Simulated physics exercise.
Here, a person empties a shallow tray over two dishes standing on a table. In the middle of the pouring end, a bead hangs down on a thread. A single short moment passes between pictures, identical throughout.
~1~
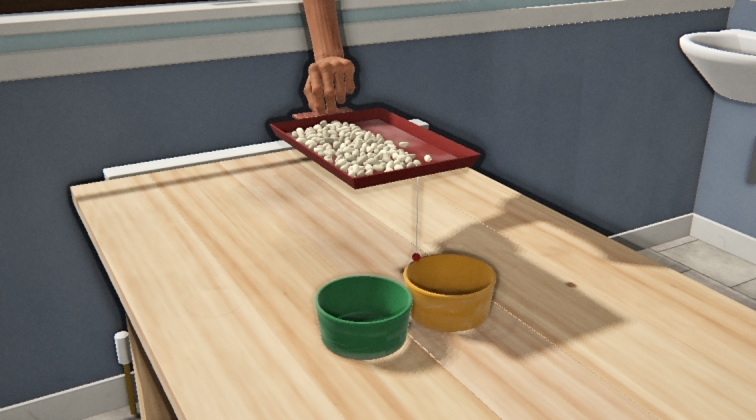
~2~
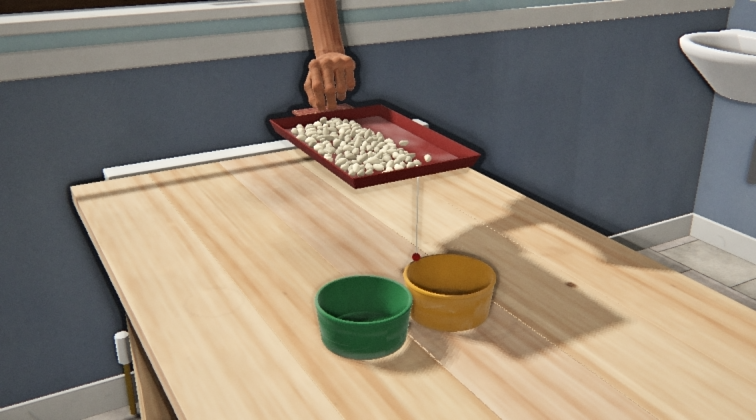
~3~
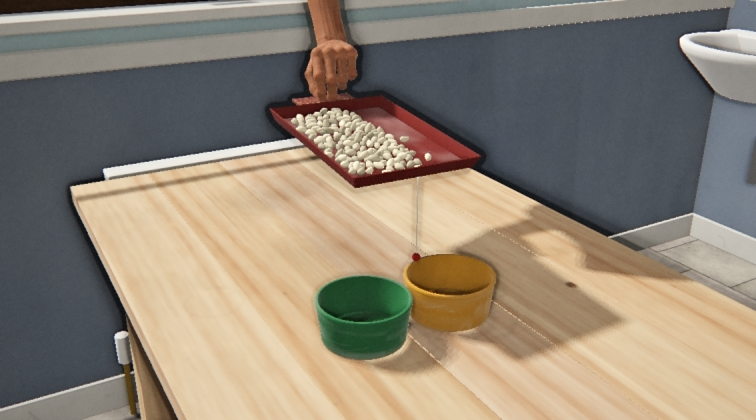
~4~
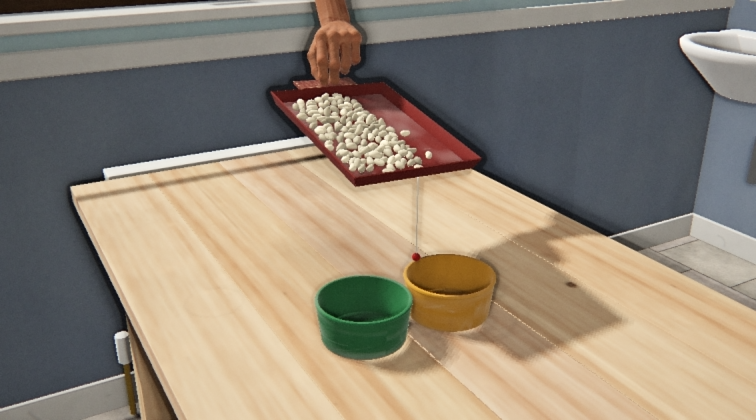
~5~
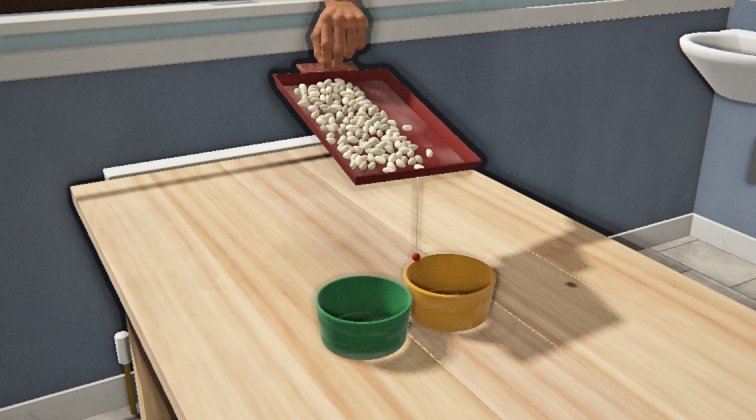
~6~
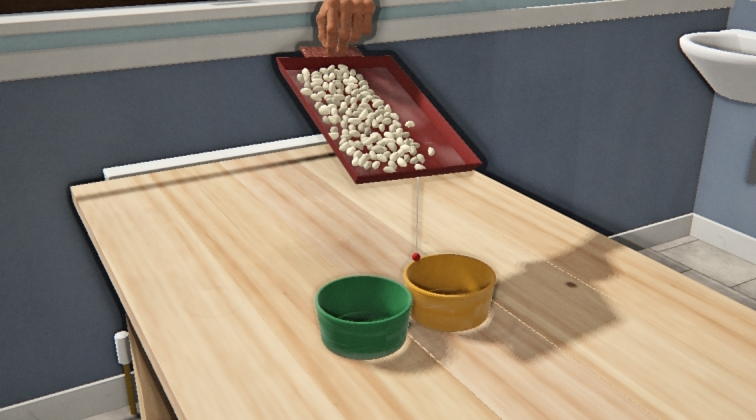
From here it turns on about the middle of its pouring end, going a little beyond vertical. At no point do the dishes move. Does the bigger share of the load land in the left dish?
No.
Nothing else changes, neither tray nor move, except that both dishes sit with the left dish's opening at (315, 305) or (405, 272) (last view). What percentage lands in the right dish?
Trial 1 near 20 percent, trial 2 near 30 percent.
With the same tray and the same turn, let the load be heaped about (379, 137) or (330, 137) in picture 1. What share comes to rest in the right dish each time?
You'd see roughly 60 per cent first and roughly 30 per cent second.
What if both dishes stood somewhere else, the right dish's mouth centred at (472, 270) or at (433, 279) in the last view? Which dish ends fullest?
The rightmost dish, then the rightmost dish.
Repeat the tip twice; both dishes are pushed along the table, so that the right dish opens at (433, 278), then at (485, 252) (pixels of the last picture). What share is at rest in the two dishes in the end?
40 %, 50 %.
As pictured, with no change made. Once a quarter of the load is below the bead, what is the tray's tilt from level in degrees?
About 80 degrees.
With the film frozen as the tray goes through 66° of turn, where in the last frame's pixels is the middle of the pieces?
The middle of the load sits near (437, 161).
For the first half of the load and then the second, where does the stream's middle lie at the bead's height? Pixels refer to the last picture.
Close to (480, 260), then close to (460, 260).
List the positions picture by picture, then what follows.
In the first picture, corners of the pouring end (355, 176) and (473, 153), level; middle of the load (358, 146), white beans; left dish (387, 336); right dish (475, 308); bead on its thread (416, 257).
In the second picture, corners of the pouring end (356, 176) and (473, 154), level; middle of the load (358, 144).
In the third picture, corners of the pouring end (356, 175) and (474, 155), tipped barely, lowest at the right corner; middle of the load (359, 138).
In the fourth picture, corners of the pouring end (357, 174) and (475, 157), tipped a little, lowest at the right corner; middle of the load (360, 130).
In the fifth picture, corners of the pouring end (358, 173) and (475, 159), tipped clearly, lowest at the right corner; middle of the load (361, 122).
In the sixth picture, corners of the pouring end (360, 173) and (476, 160), tipped clearly, lowest at the right corner; middle of the load (364, 115); left dish (387, 336); right dish (475, 308).
Just after the last frame, tray tipped steeply; the larger part on the tray; about a tenth in the air.
A moment on, tray tipped past a quarter turn; about a tenth in the left dish; roughly half in the right dish; roughly a third outside both; about a tenth in the air.
Further on, tray tipped past a quarter turn; about a tenth in the left dish; roughly half in the right dish; roughly a third outside both.
When it is over, tray tipped past a quarter turn; about a tenth in the left dish; roughly half in the right dish; roughly a third outside both.
